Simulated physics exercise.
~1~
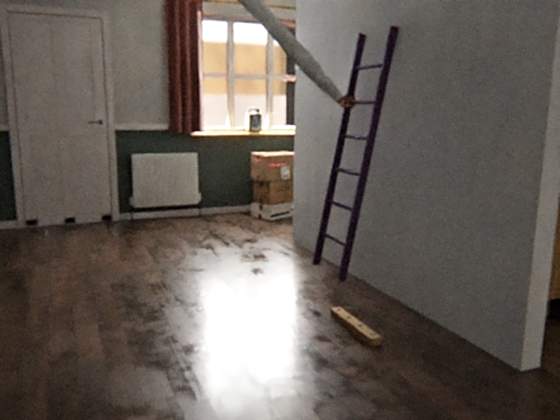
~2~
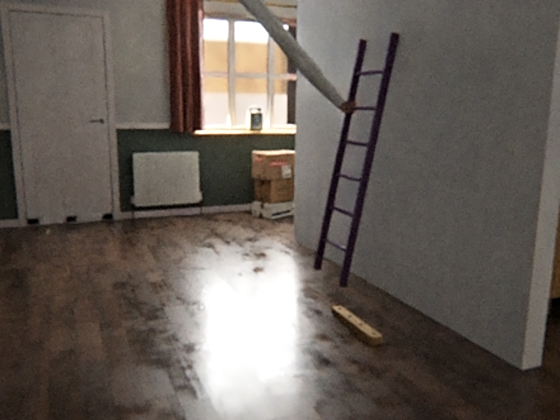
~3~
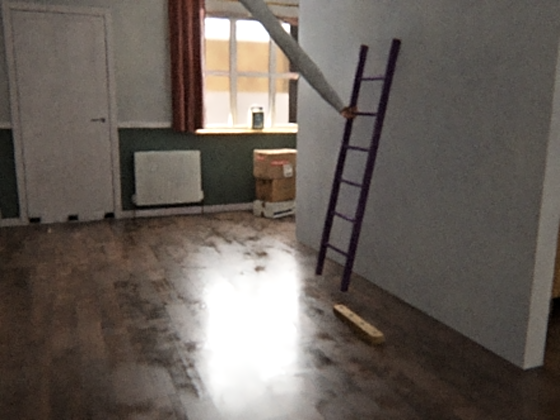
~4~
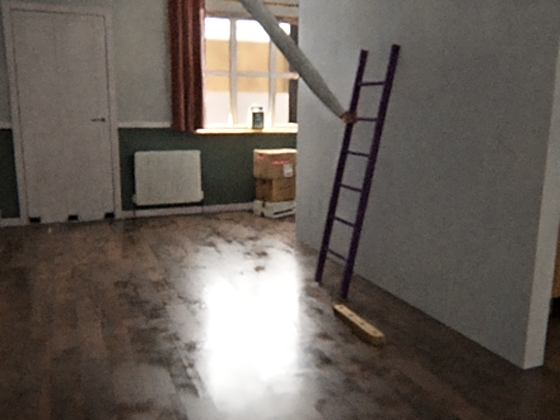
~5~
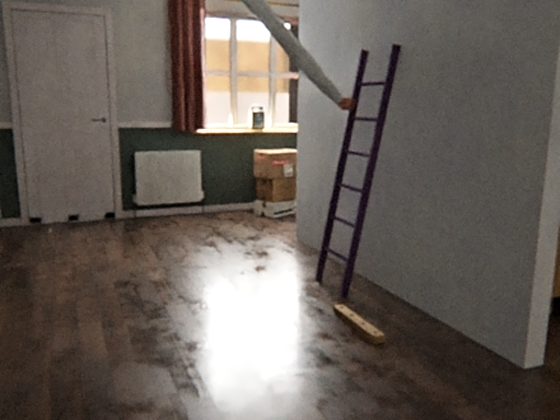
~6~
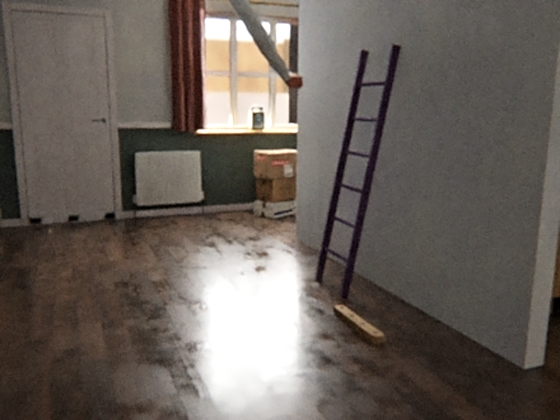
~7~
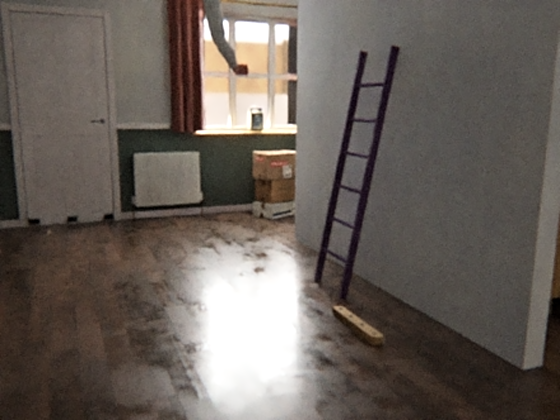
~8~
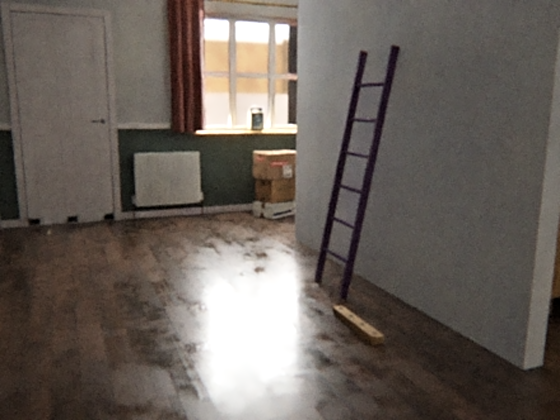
In a dim room, a hand lowers a purple rack, withdraws, and it stays leaning.
